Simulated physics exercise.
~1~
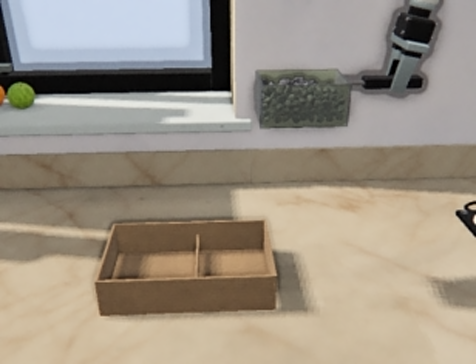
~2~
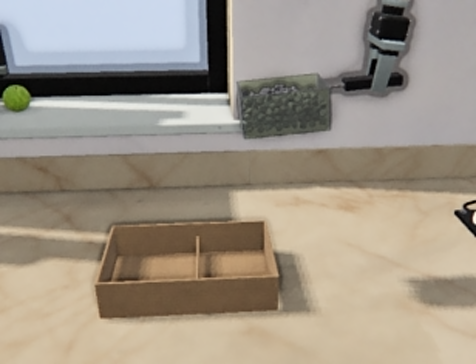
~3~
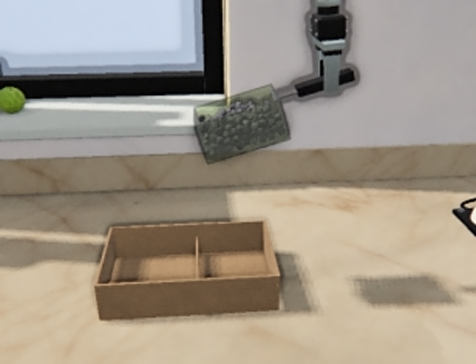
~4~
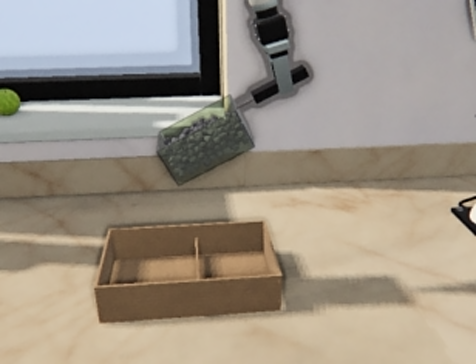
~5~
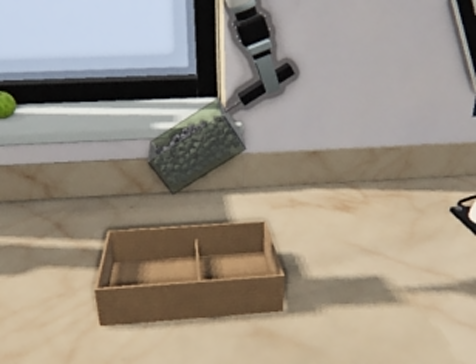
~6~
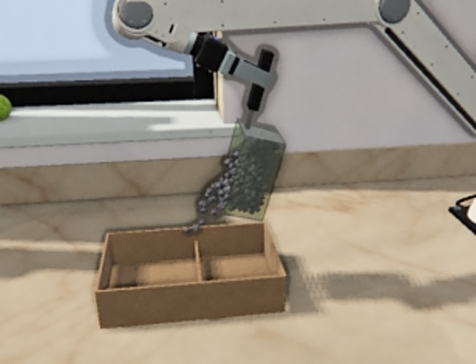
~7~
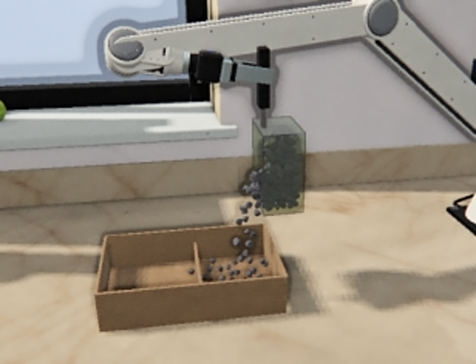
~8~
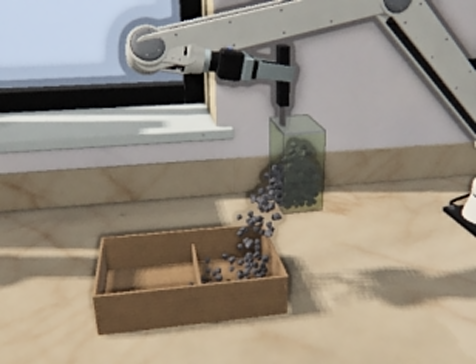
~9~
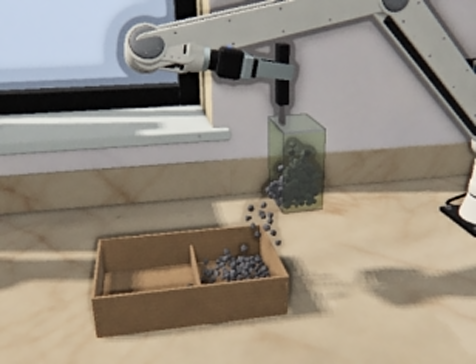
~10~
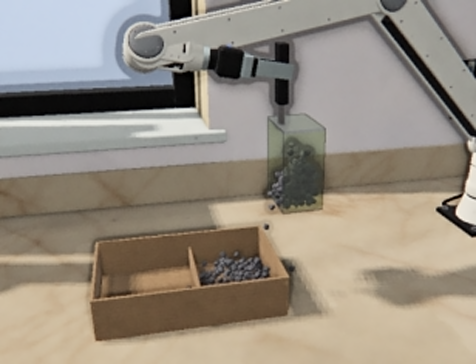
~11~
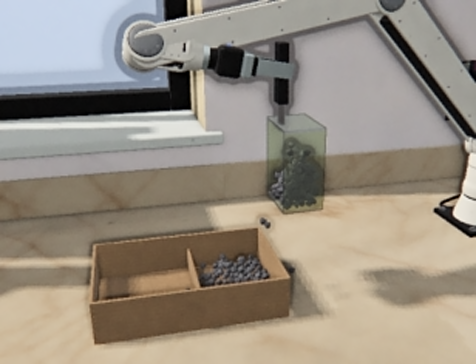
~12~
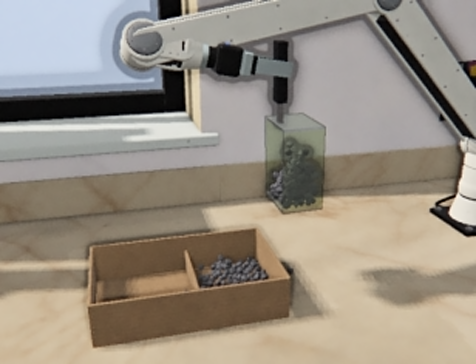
The clip opens on a clear box of small dark pebbles, held by a robot arm above a marbled counter where a brown crate sits, split in two by a cross wall. The arm carries the box left and lower, tipping it as it nears the crate. It then tilts steeply, moving back right, and pebbles start to spill from its lower end. They stream into the crate's right part and build a heap. The flow thins to a few stray pebbles and stops, leaving the box tipped and still holding many pebbles, while the left part looks nearly empty.
